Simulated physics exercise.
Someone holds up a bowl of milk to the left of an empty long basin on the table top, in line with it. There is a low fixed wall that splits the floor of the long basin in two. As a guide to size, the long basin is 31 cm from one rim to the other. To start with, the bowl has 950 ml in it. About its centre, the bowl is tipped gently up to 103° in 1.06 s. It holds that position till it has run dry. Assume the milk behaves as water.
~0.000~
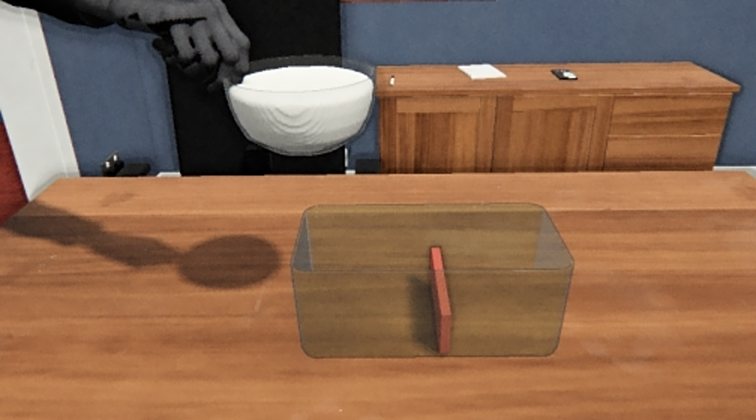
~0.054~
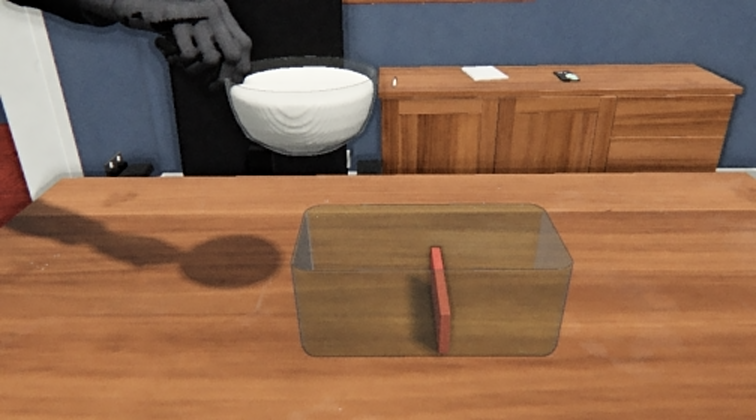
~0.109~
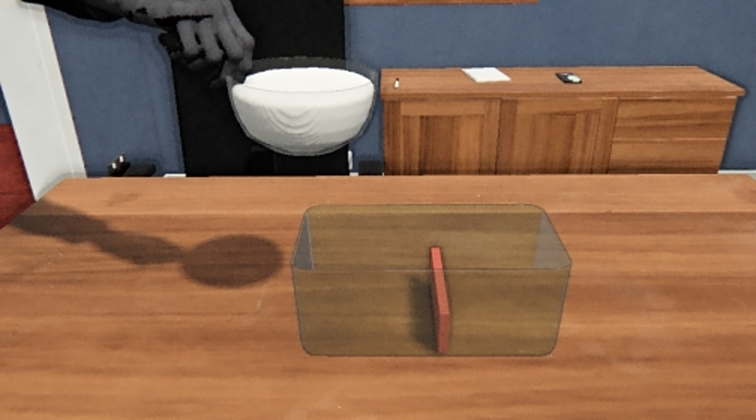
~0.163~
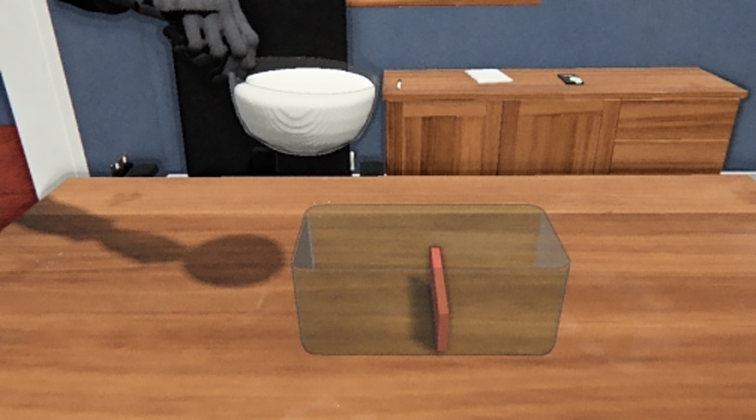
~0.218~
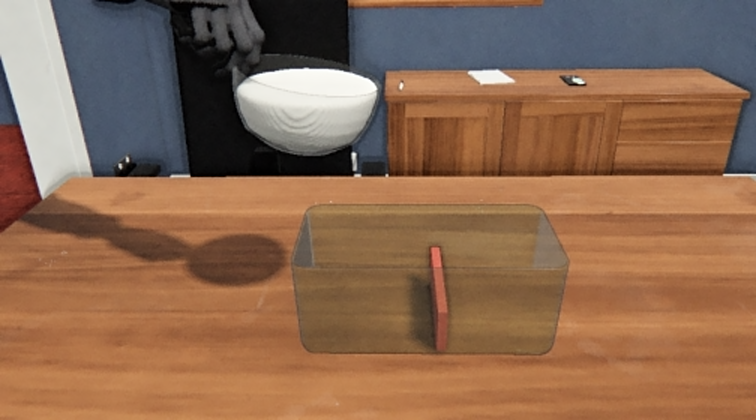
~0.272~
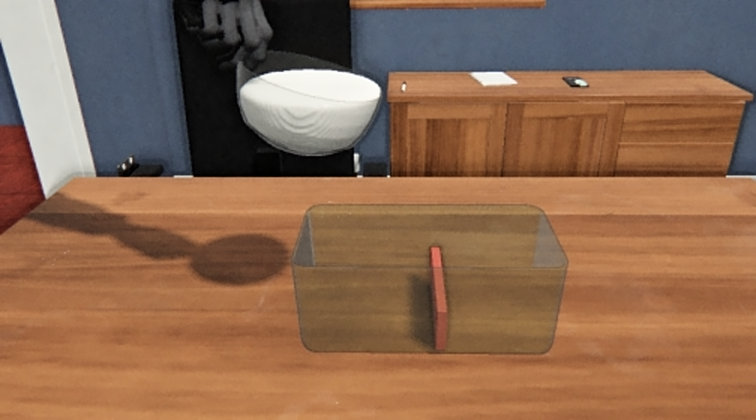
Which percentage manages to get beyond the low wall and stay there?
Beyond the low wall, roughly 48 per cent stays.
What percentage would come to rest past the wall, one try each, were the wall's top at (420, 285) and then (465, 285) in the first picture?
It comes to 75 per cent, and then 10 per cent.
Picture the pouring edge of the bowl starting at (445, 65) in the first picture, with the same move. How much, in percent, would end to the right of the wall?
Result then: Approx. 95 %.
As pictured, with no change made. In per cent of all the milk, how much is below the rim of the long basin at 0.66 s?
Some 22 per cent.
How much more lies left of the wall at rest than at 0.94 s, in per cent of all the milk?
It comes to some 10 per cent.
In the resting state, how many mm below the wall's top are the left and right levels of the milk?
40 mm left, 36 mm right.
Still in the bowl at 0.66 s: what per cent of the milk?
Fraction remaining: Approx. 40 per cent.
After 0.66 s the tilt is 71° and 40 per cent is still to pour, 7 is left of the wall and 14 right of it.
After 0.94 s the tilt is 100° and 4 per cent is still to pour, 41 is left of the wall and 48 right of it.
After 1.24 s the tilt is 103° and 0 per cent is still to pour, 52 is left of the wall and 48 right of it.
After 1.56 s the tilt is 103° and 0 per cent is still to pour, 52 is left of the wall and 48 right of it.
In the end 52 per cent lies left of the wall, 48 right of it and 1 outside.
